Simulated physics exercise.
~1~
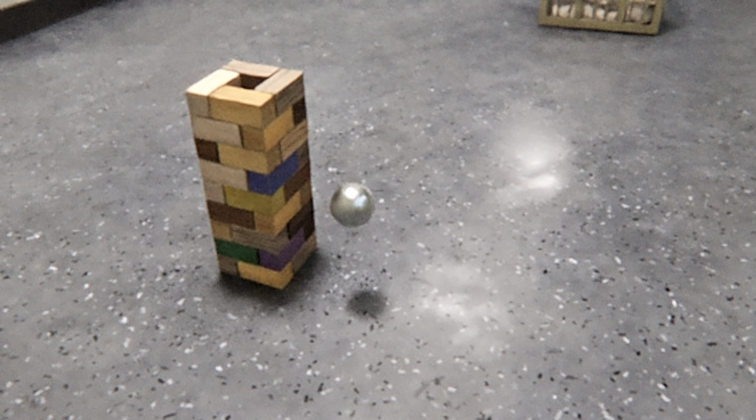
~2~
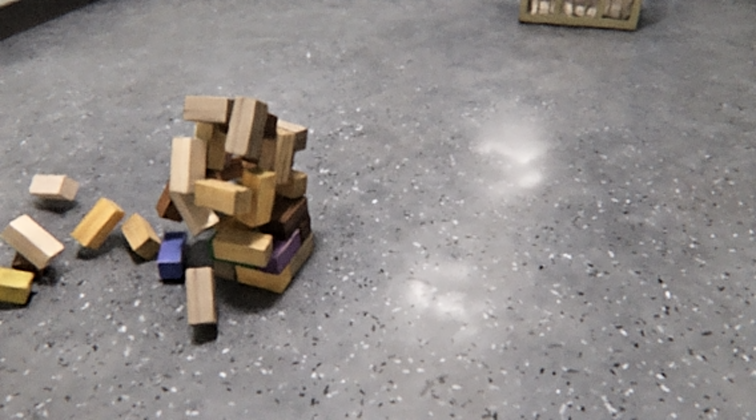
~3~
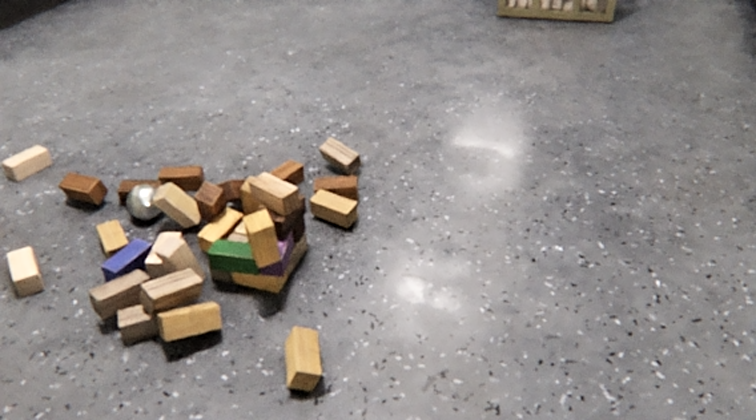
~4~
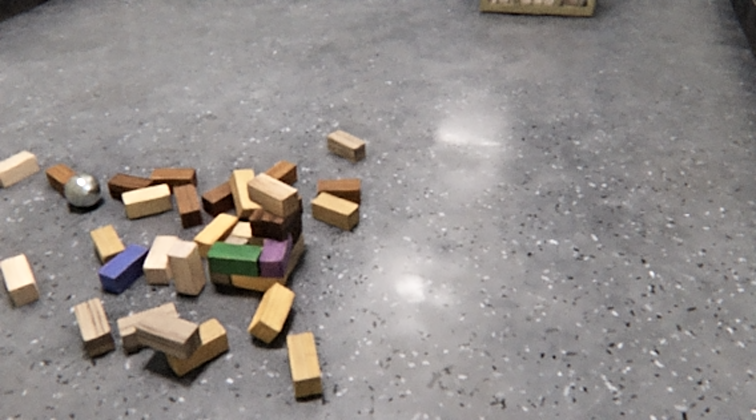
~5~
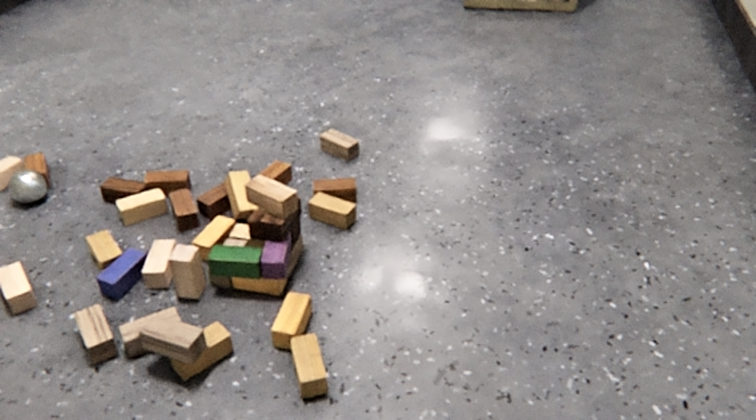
A wooden block tower collapses as a steel ball smashes through it and rolls away left.
